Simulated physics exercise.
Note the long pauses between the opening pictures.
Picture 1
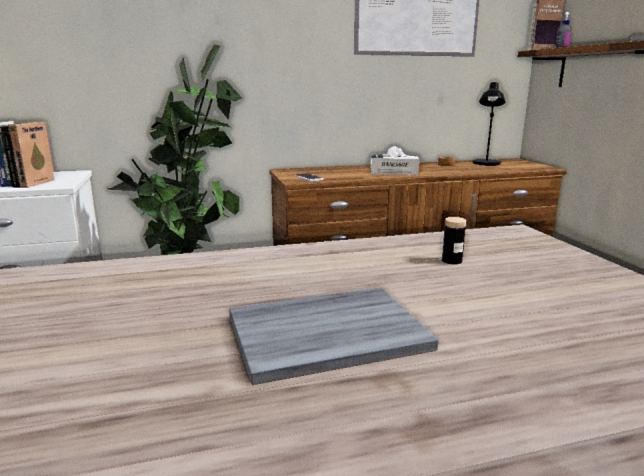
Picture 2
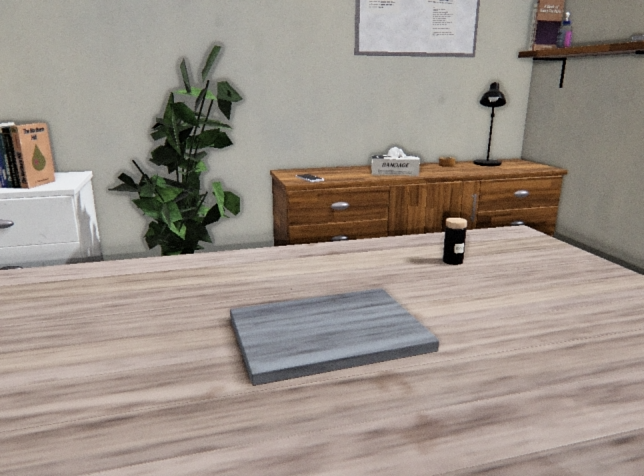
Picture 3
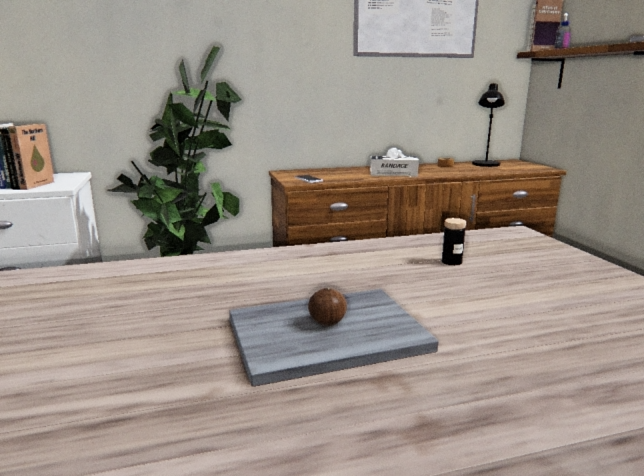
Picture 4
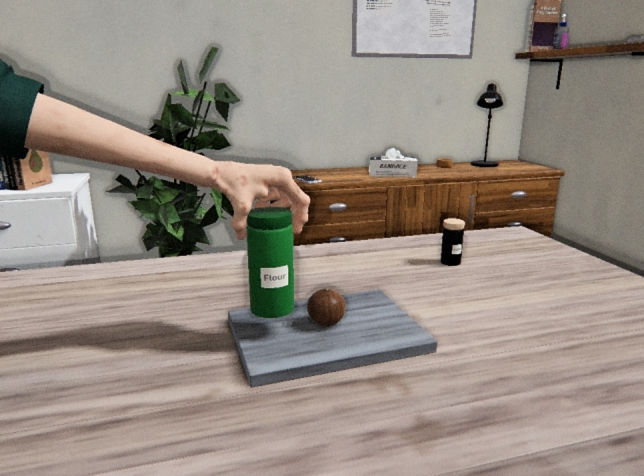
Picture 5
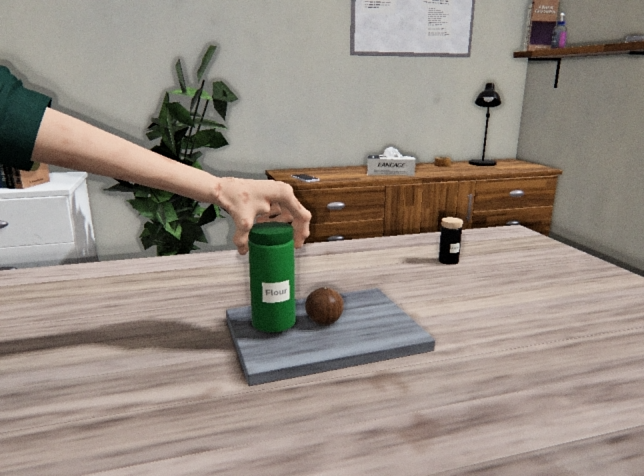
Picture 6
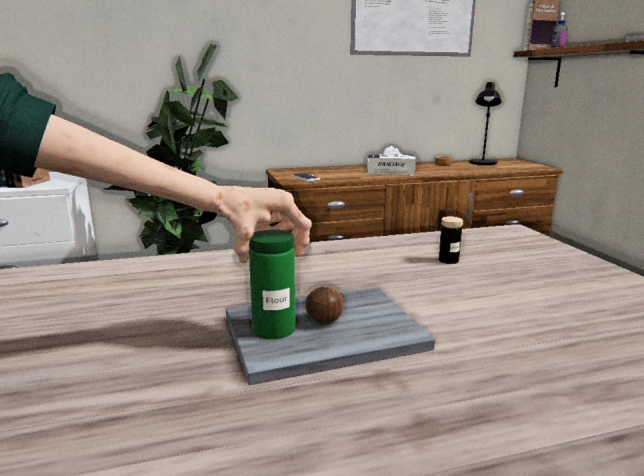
A bare arm in a dark green sleeve reaches in from the left over a pale wooden table, seen from slightly above in a room with a plant and wooden cabinet behind. A grey board lies in the middle, a black shaker behind it to the right. A round brown onion appears on the board, then the hand lowers a green flour jar onto its left side, still gripping it, as the view shifts very slightly.
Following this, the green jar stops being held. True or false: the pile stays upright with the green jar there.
True.
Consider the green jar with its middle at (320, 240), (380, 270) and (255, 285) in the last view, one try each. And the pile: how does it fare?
Try 1: Falls over. Try 2: Stable. Try 3: Stable.
Then, 0.80 s later than the last frame, all is still.
Then, 1.60 s later than the last frame, green jar resting near (273, 284).
When it is over, all 4 as before. End places, in pixels of the last picture, green jar near (273, 284). The pile keeps its balance.
